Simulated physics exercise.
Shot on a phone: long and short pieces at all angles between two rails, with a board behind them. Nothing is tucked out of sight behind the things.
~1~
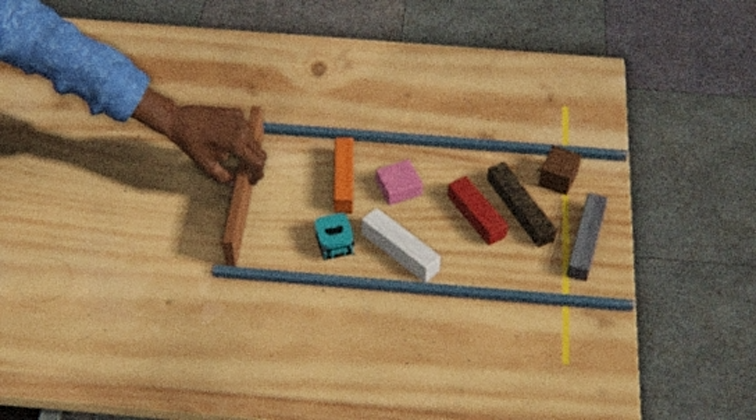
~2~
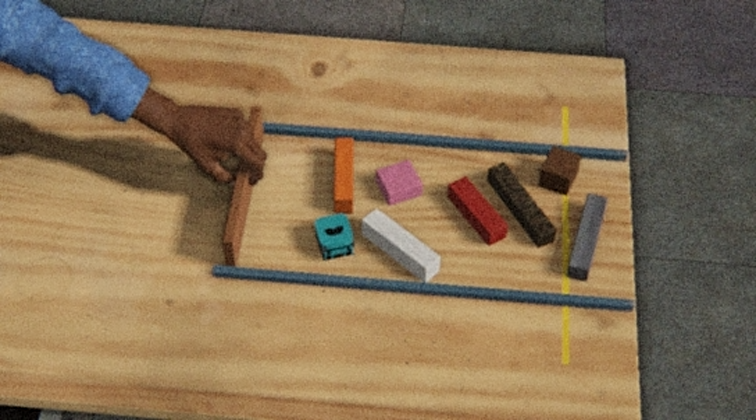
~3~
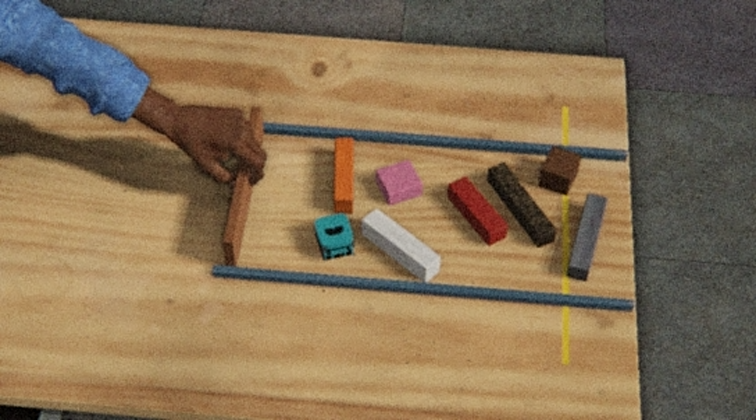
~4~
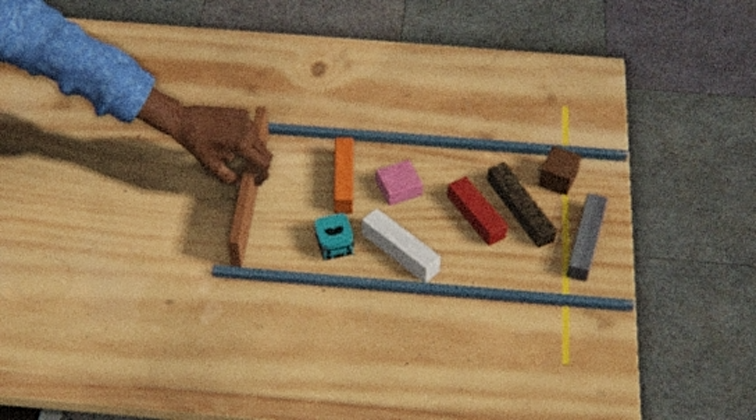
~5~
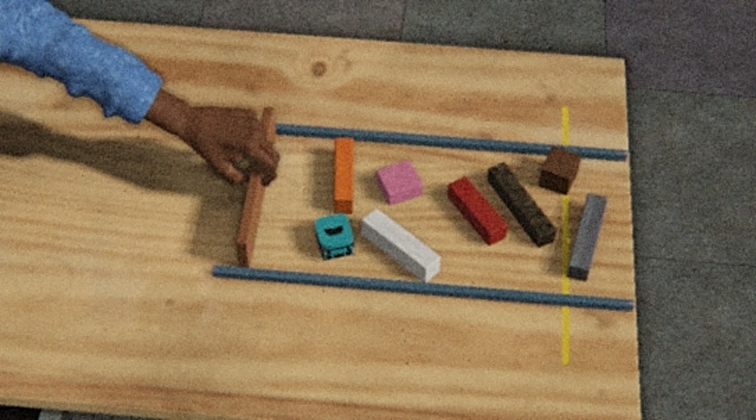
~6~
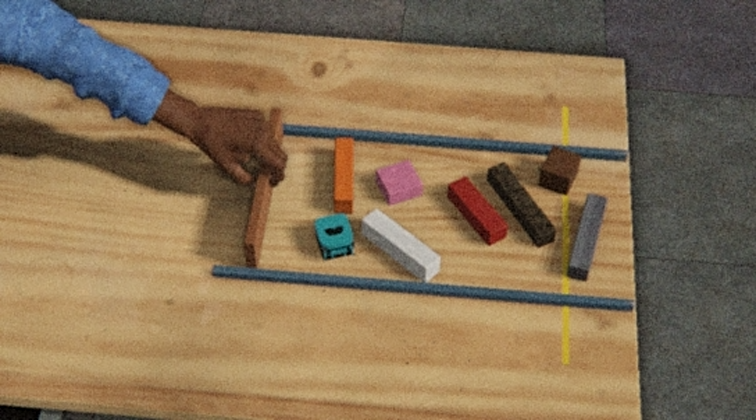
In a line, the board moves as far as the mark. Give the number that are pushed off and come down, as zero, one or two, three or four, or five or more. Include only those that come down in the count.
Three or four come down.
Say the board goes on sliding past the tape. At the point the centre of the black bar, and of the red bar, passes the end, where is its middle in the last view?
About (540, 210), and (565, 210) for the other.
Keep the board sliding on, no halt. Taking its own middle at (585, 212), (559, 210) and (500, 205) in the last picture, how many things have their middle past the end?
Going through the three places, I get 4, 3 and 0.
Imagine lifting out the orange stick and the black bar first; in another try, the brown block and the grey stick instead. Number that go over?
First try 1, second try 1.
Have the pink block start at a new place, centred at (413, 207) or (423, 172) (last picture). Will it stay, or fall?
Stays put; stays put.
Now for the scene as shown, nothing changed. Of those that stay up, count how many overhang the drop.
The number would be 1.
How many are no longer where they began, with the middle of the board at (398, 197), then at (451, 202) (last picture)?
I count 5 first and 7 after.
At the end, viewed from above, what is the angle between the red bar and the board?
I'd say it's about 5° out of line.
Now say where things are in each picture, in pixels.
Grey stick (588, 236); brown block (560, 170); black bar (521, 204); board (244, 185); tape (565, 225), in the first picture.
Brown block (560, 171); pink block (399, 183), in the second picture.
Black bar (521, 204); turquoise case (334, 237), in the third picture.
Grey stick (587, 237); white bar (400, 245), in the fourth picture.
Brown block (560, 171); board (257, 186), in the fifth picture.
Grey stick (587, 237); brown block (560, 171); black bar (521, 204); board (264, 187); tape (565, 225), in the sixth picture.
Soon after, none off yet; grey stick at rest near (587, 237); brown block at rest near (560, 171); black bar at rest near (521, 204).
In the end, the number that fall off is three or four; gone, black bar, brown block and grey stick.
